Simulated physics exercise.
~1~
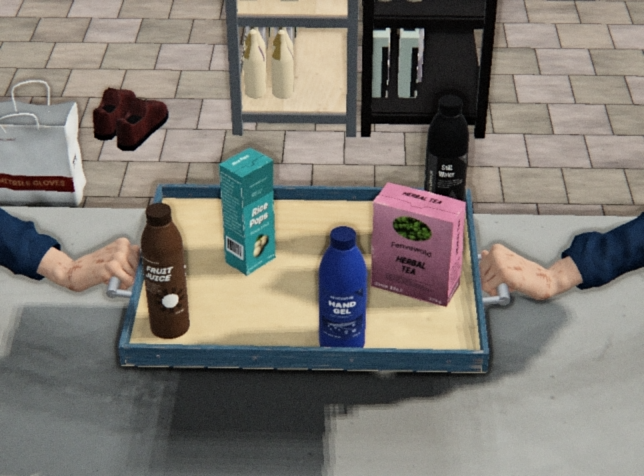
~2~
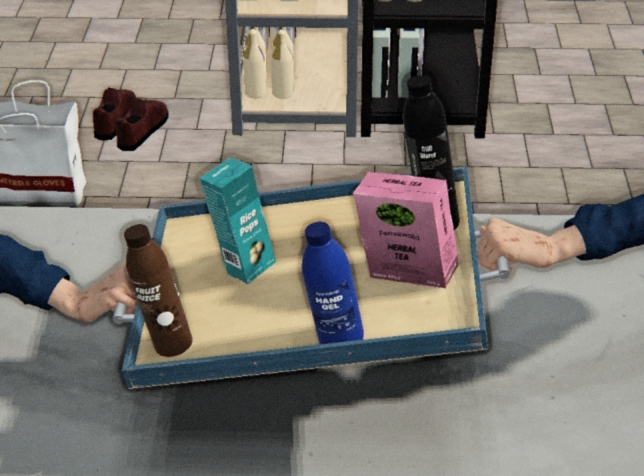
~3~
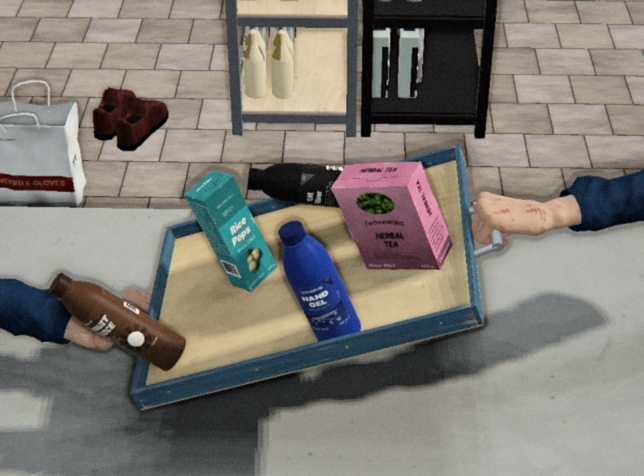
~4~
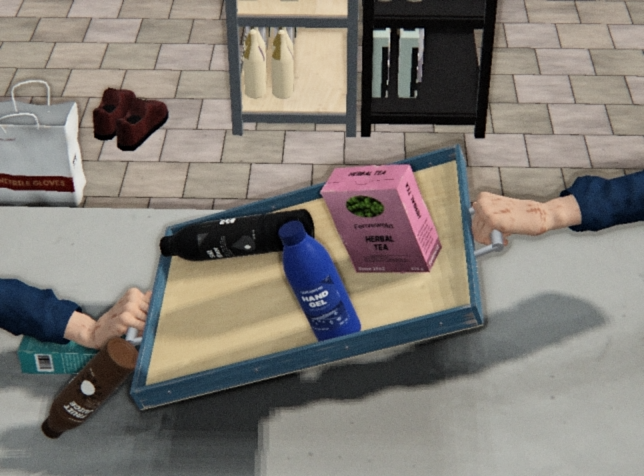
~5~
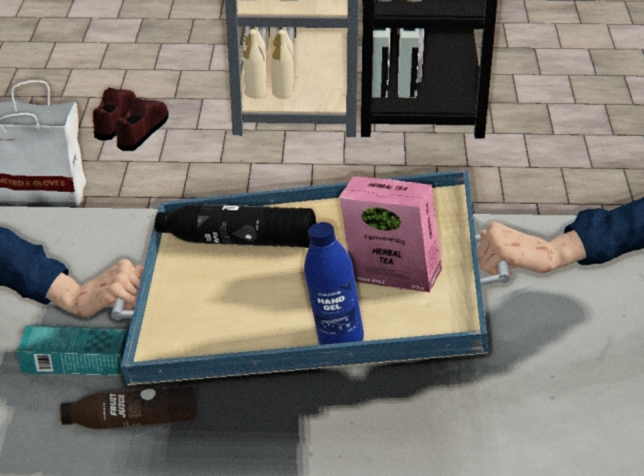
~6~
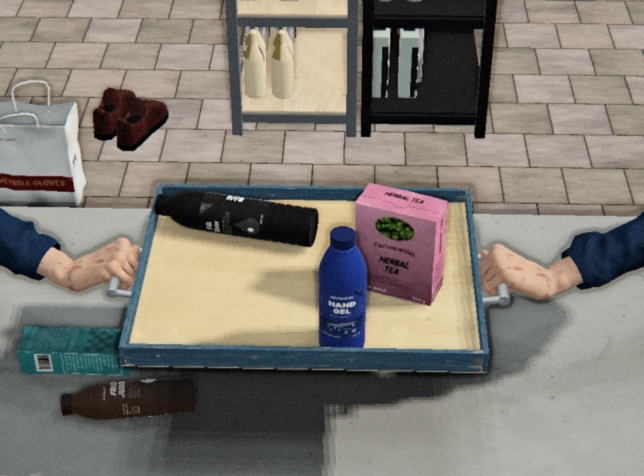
At first, two hands hold a level tray carrying a brown bottle, a turquoise carton, a blue bottle, a pink packet and a black bottle, all upright. The hands tip the tray down towards the left, and the black bottle topples onto its side while the brown bottle goes over the left edge. The turquoise carton then falls off the same side. The hands bring the tray level again, with the blue bottle and pink packet still standing. At the end, the black bottle lies on the tray, while the carton and brown bottle lie on the grey surface below.
